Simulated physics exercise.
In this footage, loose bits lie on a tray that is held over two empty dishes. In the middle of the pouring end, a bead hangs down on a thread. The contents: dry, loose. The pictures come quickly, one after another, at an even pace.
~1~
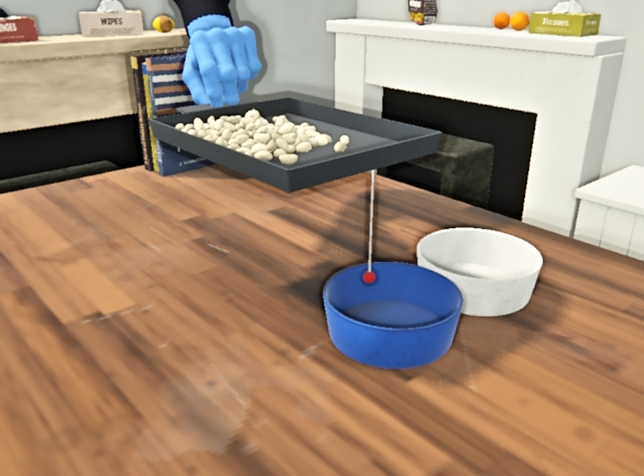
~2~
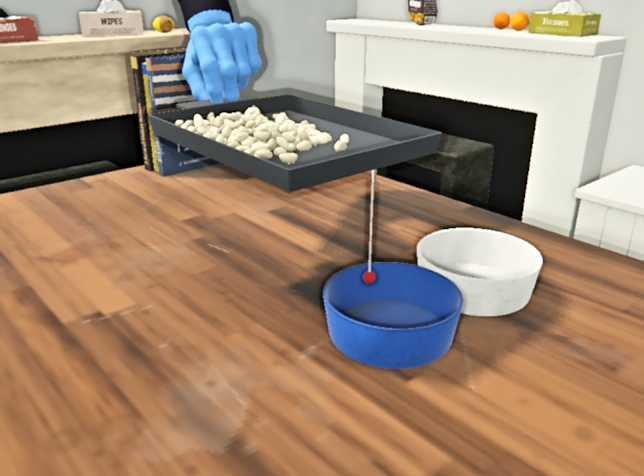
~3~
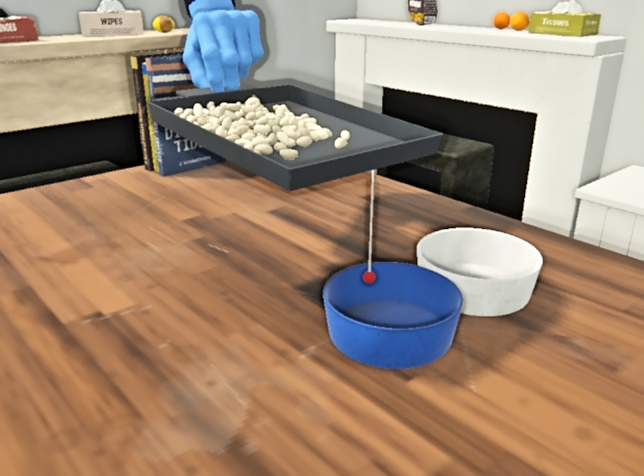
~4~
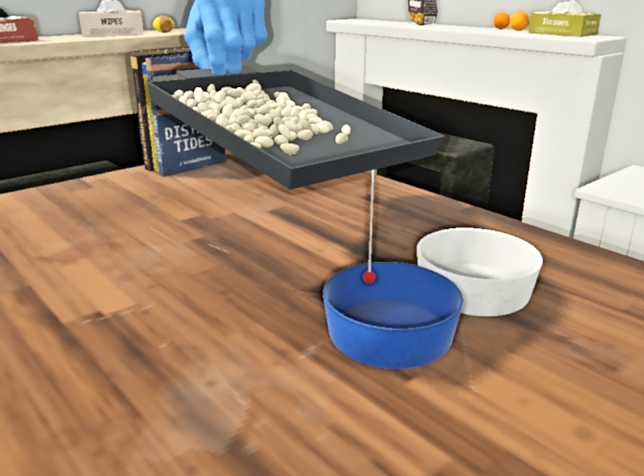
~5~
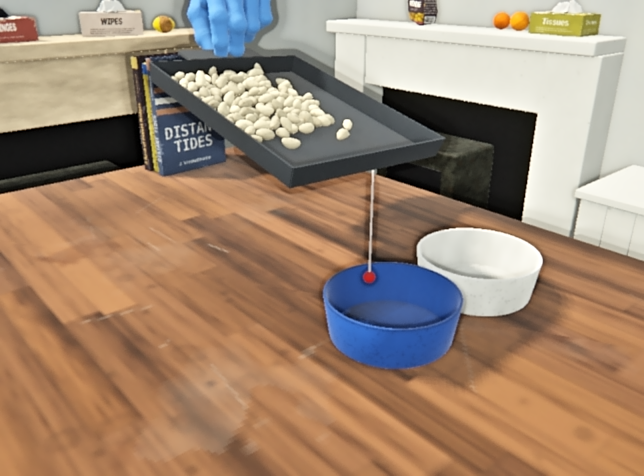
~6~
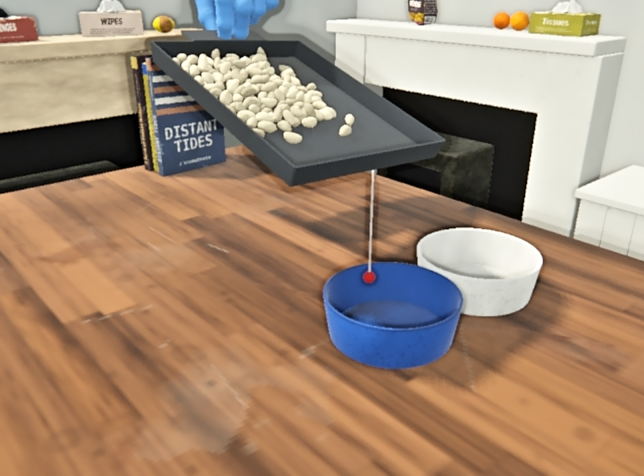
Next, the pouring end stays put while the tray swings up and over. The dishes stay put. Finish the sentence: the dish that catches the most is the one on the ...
... left.
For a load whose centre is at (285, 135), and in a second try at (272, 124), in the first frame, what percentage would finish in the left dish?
50 and 60 per cent.
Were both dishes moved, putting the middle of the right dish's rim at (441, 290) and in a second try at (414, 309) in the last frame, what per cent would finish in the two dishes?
First try: Around 90 percent; second try: Around 70 percent.
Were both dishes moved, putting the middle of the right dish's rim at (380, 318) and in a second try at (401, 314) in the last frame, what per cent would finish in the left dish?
About 0 and 0 per cent respectively.
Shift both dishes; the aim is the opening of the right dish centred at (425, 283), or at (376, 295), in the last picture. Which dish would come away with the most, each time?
The first time the right-side one comes out ahead, the second time the right-side one.
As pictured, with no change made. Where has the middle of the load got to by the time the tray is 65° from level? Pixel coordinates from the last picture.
Look about (387, 142) in the last picture.
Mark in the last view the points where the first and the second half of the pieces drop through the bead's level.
First close to (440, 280), next close to (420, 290).
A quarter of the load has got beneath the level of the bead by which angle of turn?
Near 85 degrees.
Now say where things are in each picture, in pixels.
Corners of the pouring end at (289, 168) and (437, 132), level; middle of the load at (255, 135), white beans; left dish at (445, 338); right dish at (529, 289); bead on its thread at (369, 277), in the first frame.
Corners of the pouring end at (289, 168) and (437, 132), level; middle of the load at (255, 132), in the second frame.
Corners of the pouring end at (290, 167) and (438, 133), tipped barely, lowest at the right corner; middle of the load at (255, 124), in the third frame.
Corners of the pouring end at (292, 166) and (440, 135), tipped a little, lowest at the right corner; middle of the load at (256, 112), in the fourth frame.
Corners of the pouring end at (294, 166) and (441, 137), tipped a little, lowest at the right corner; middle of the load at (258, 100), in the fifth frame.
Corners of the pouring end at (296, 165) and (442, 139), tipped clearly, lowest at the right corner; middle of the load at (260, 88); left dish at (445, 338); right dish at (529, 289), in the sixth frame.
Soon, tray tipped steeply; most on the tray; a stray few outside both; a small part in the air.
A while on, tray tipped past a quarter turn; about half on the tray; about a quarter in the left dish; a small part in the right dish; about a quarter outside both; a small part in the air.
Towards the end, tray tipped past a quarter turn; about two thirds in the left dish; a small part in the right dish; about a third outside both.
Finally, tray tipped past a quarter turn; about two thirds in the left dish; a small part in the right dish; about a third outside both.
